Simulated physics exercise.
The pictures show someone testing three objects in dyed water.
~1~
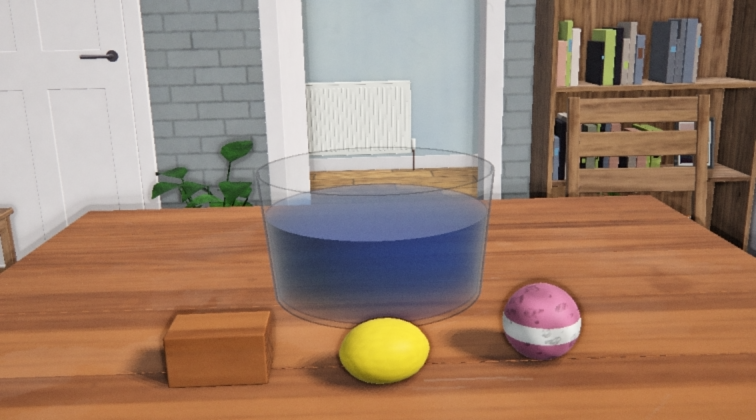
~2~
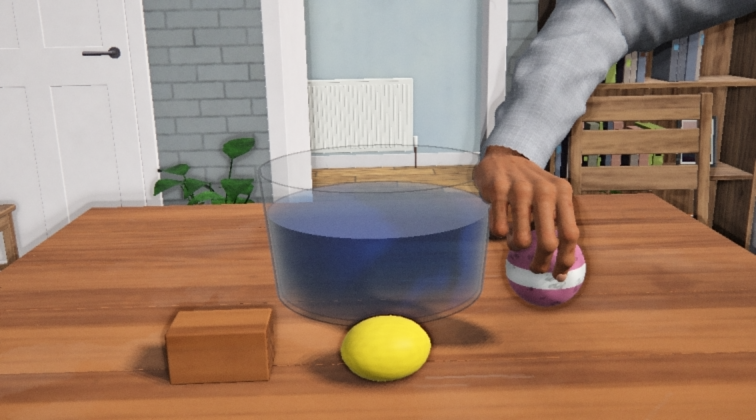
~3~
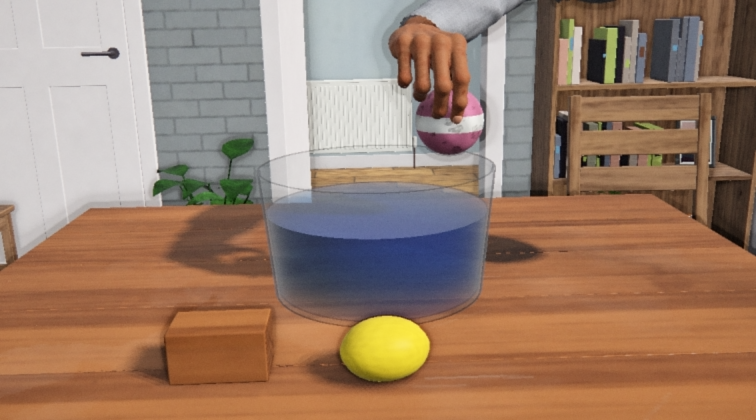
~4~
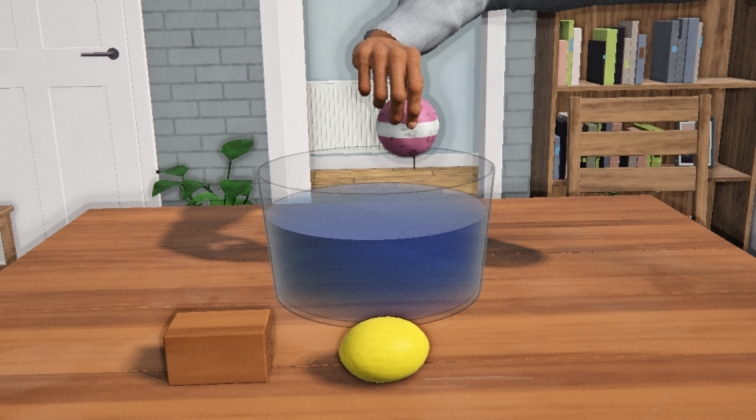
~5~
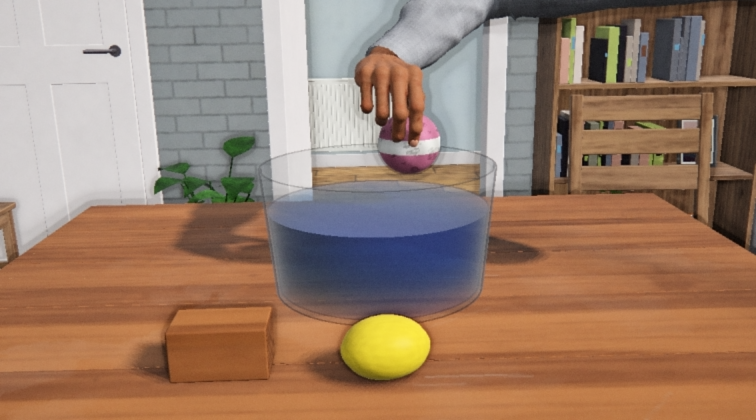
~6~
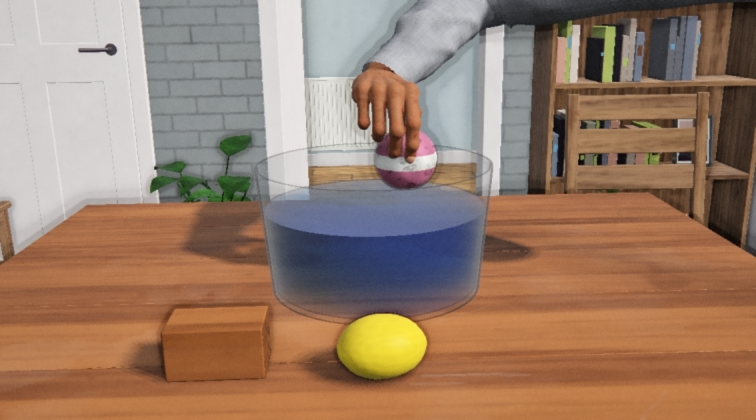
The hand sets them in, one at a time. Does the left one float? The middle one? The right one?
Left bobs on top; middle bobs on top; right bobs on top.
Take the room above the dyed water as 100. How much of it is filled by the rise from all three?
Some 12 per cent.
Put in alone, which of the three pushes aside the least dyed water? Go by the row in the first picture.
It is the right thing.
Next, the tennis ball rides on the surface.
After that, the lemon rides on the surface.
Finally, the wooden block rides on the surface; afloat, wooden block, lemon and tennis ball.
